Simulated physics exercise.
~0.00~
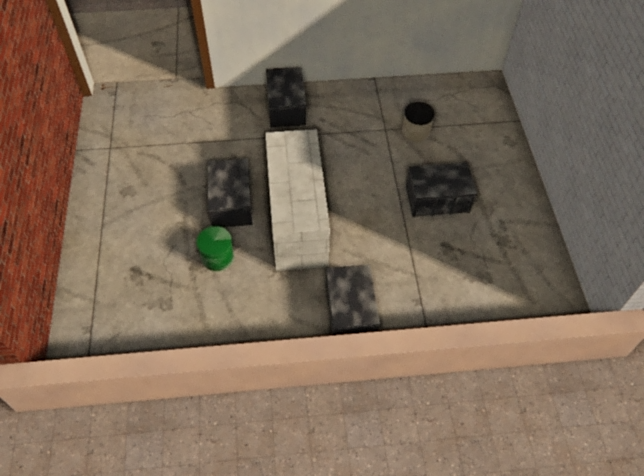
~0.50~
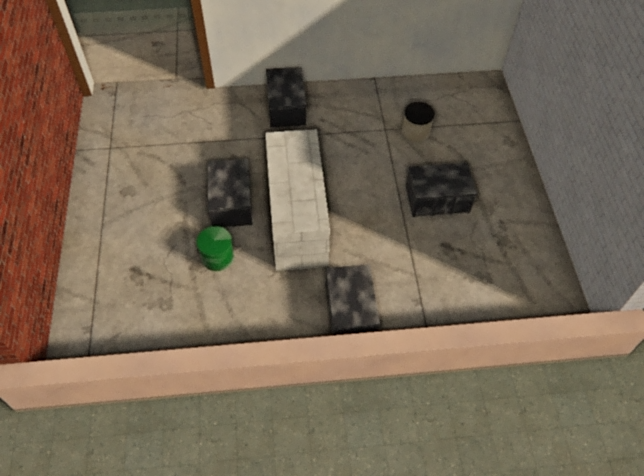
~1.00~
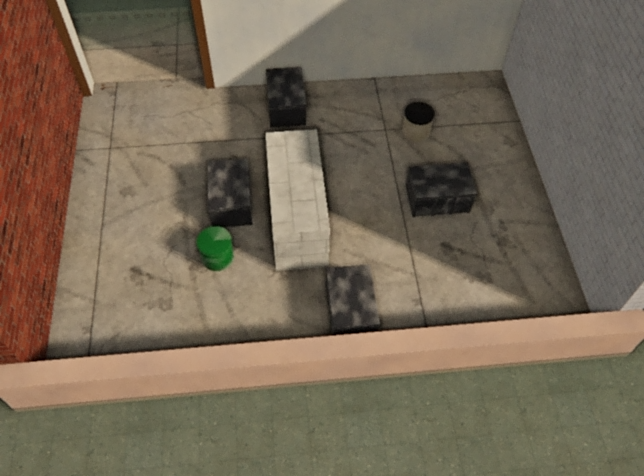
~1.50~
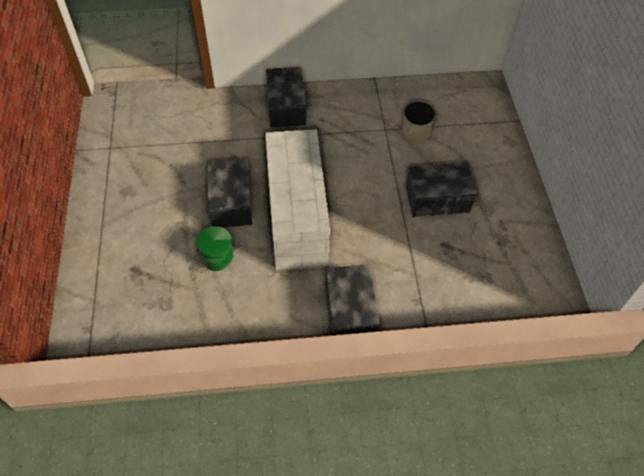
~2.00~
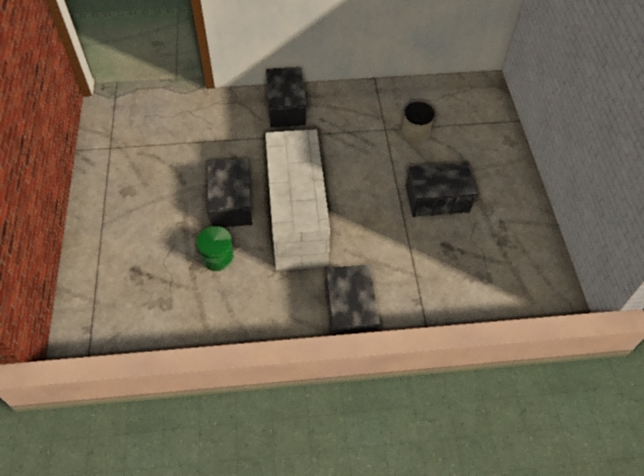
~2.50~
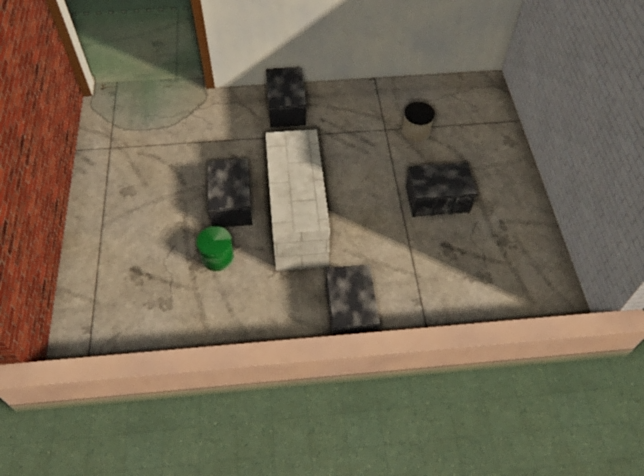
The clip opens on a small room seen from above, with a green pail, dark crates and a black-topped pail around a pale block. The paved ground outside turns green with water, which then shows in the doorway and spreads through it onto the floor, while the objects stay still.
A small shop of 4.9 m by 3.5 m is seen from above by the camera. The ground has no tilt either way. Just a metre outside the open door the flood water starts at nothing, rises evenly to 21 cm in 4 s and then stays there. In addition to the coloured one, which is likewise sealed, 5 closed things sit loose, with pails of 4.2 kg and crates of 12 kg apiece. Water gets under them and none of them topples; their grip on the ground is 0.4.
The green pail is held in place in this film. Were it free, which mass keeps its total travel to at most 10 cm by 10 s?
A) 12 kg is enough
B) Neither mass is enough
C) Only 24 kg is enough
Option C: Only 24 kg is enough.
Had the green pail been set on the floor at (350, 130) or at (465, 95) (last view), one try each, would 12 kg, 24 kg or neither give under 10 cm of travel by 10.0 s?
The first try gives success with both; the second gives success with both.
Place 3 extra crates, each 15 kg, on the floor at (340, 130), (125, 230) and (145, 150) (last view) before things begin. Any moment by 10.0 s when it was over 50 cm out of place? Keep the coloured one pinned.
Taking them in turn, the first is inside the line, the second beyond the line and the third beyond the line.
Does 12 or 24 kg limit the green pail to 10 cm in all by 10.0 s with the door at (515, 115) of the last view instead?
The light one suffices.
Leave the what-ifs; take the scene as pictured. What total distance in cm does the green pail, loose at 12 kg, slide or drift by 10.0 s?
Some 80 centimetres of travel in total.
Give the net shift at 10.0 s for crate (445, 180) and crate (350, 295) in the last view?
Net displacement, in order: 5 cm; 140 cm.
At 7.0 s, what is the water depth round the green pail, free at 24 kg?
Roughly 6 cm.
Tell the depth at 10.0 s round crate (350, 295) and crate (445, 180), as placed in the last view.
I'd estimate 3 cm for the first and 2 cm for the second.
After 3.5 s the green pail would be 0 cm from its start with 12 kg and 0 cm from its start with 24 kg; 0 cm of water round it then.
After 4.5 s the green pail would be 0 cm from its start with 12 kg and 0 cm from its start with 24 kg; 3 cm of water round it then.
After 7.0 s the green pail would be 17 cm from its start with 12 kg and 0 cm from its start with 24 kg; 6 cm of water round it then.
After 10.0 s the green pail would be 54 cm from its start with 12 kg and 1 cm from its start with 24 kg; 12 cm of water round it then.
